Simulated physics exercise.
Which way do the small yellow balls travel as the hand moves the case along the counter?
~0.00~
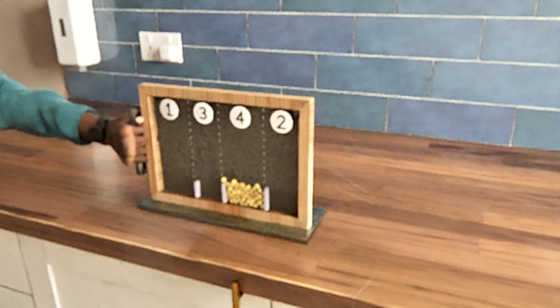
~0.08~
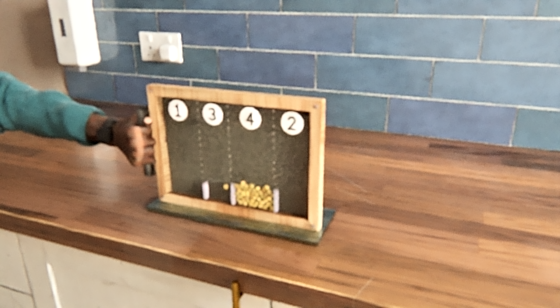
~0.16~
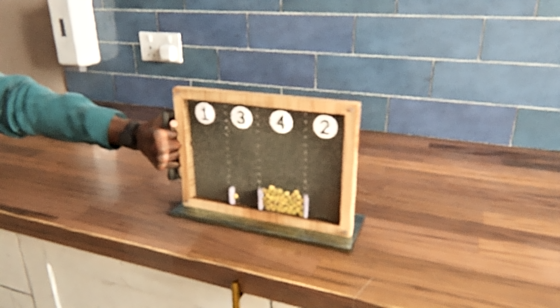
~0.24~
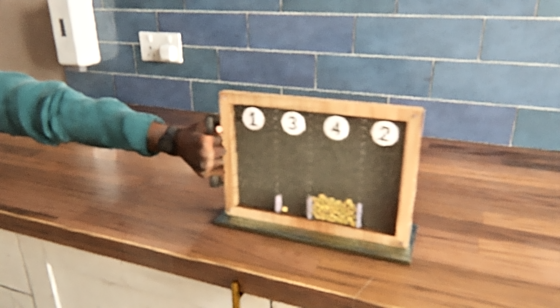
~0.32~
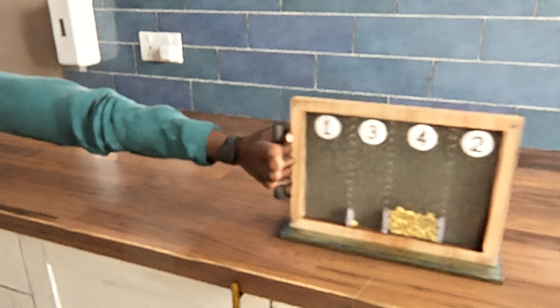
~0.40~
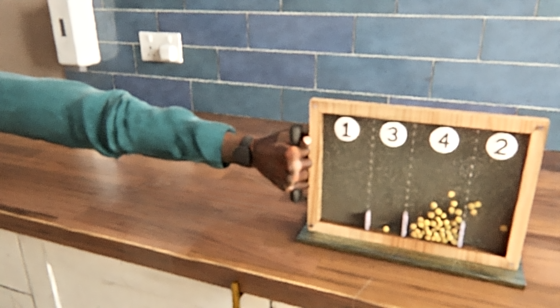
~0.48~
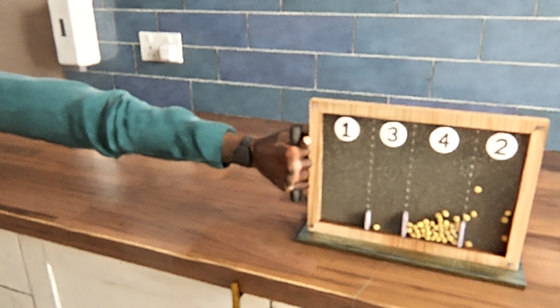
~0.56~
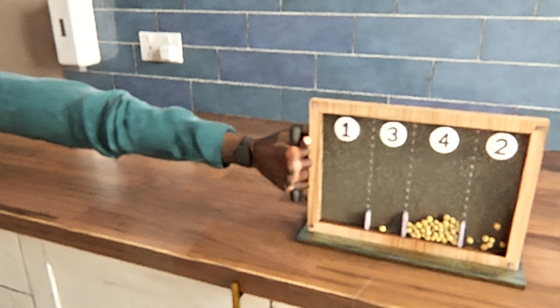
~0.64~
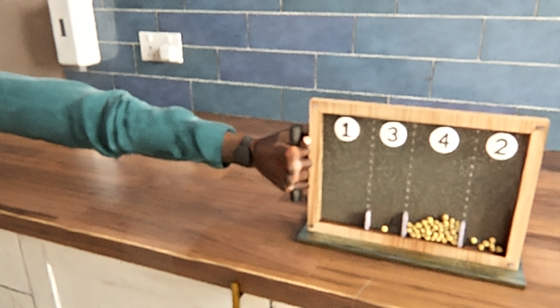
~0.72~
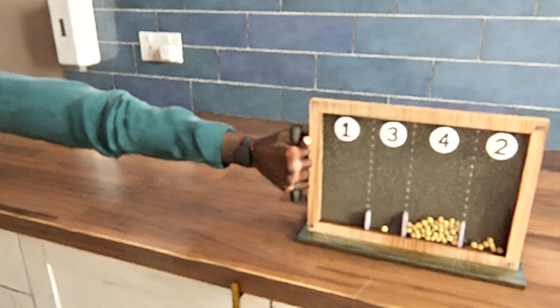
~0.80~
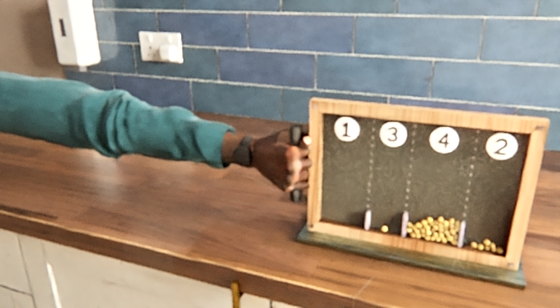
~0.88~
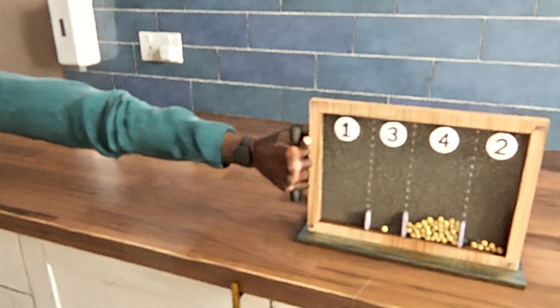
The balls travel to the right, as the viewer sees it.
